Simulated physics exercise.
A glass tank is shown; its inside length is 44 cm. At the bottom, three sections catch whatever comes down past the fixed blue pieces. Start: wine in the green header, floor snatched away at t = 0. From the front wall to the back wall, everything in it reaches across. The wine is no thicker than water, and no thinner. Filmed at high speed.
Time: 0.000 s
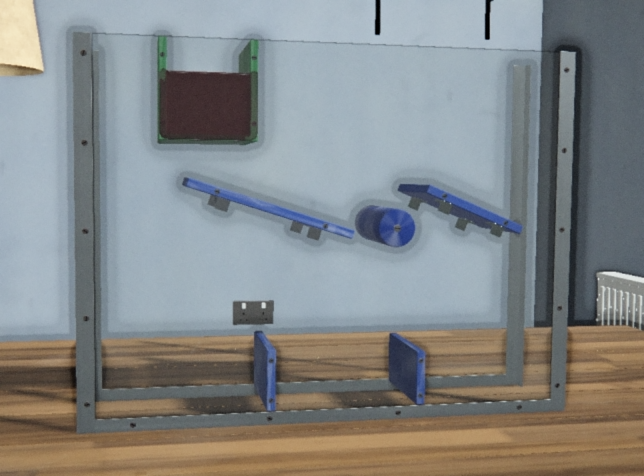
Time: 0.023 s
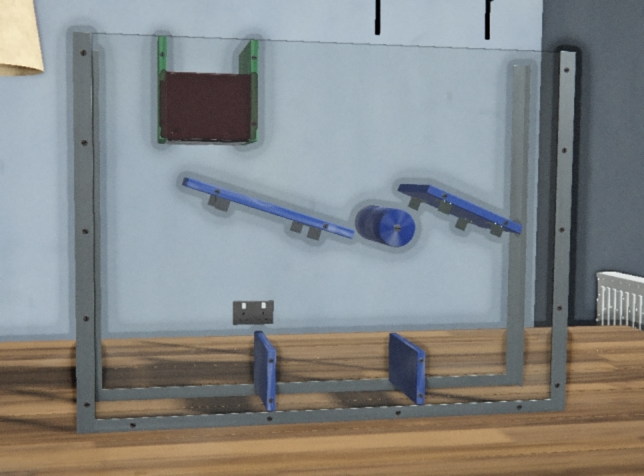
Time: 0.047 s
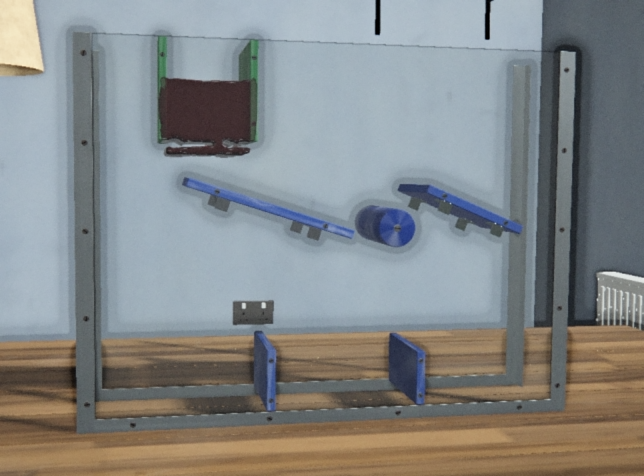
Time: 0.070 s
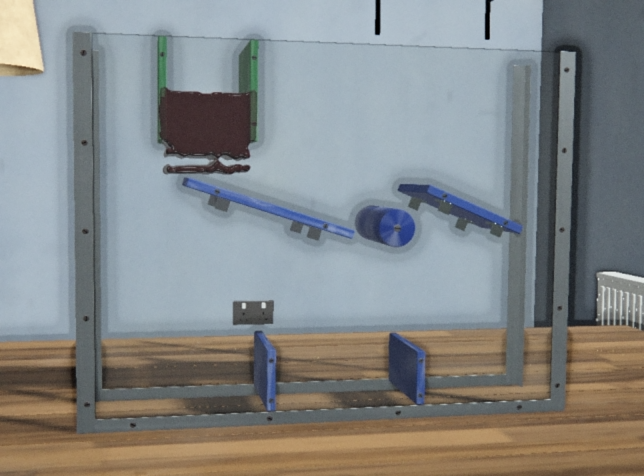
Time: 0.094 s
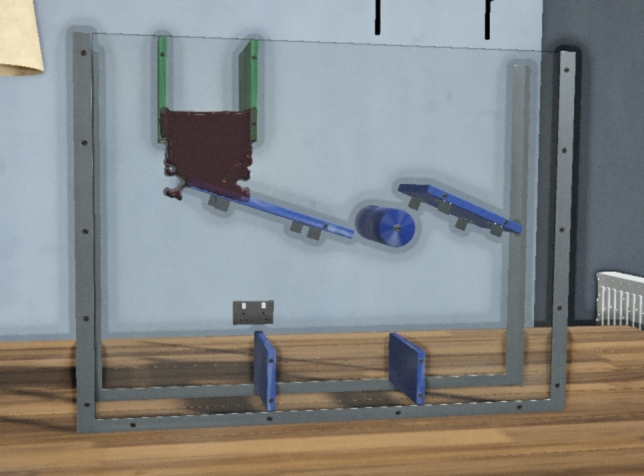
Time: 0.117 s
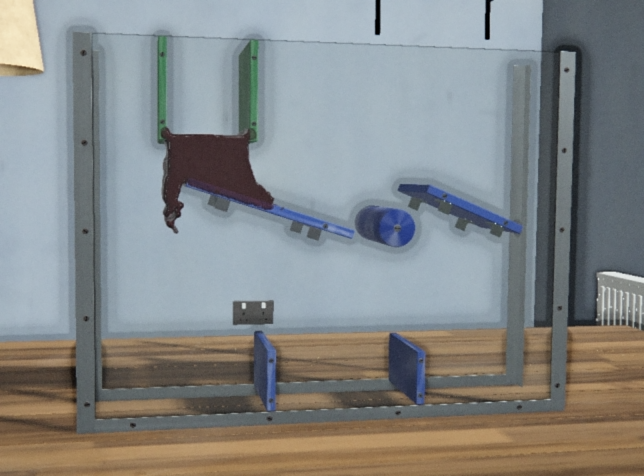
A glass tank stood on a wooden surface while dark red liquid dropped from a green holder onto a sloping blue ramp, some slipping off its left end and the rest sliding down rightward.
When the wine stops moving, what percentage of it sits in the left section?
I would say roughly 40 per cent of it.
Then, 0.22 s in, 18 per cent is down, the largest part in the left section.
Then, 0.35 s in, 66 per cent is down, the largest part in the left section.
Then, 0.68 s in, 96 per cent is down, the largest part in the right section.
Finally, the split from left to right is 42, 13 and 44 per cent.
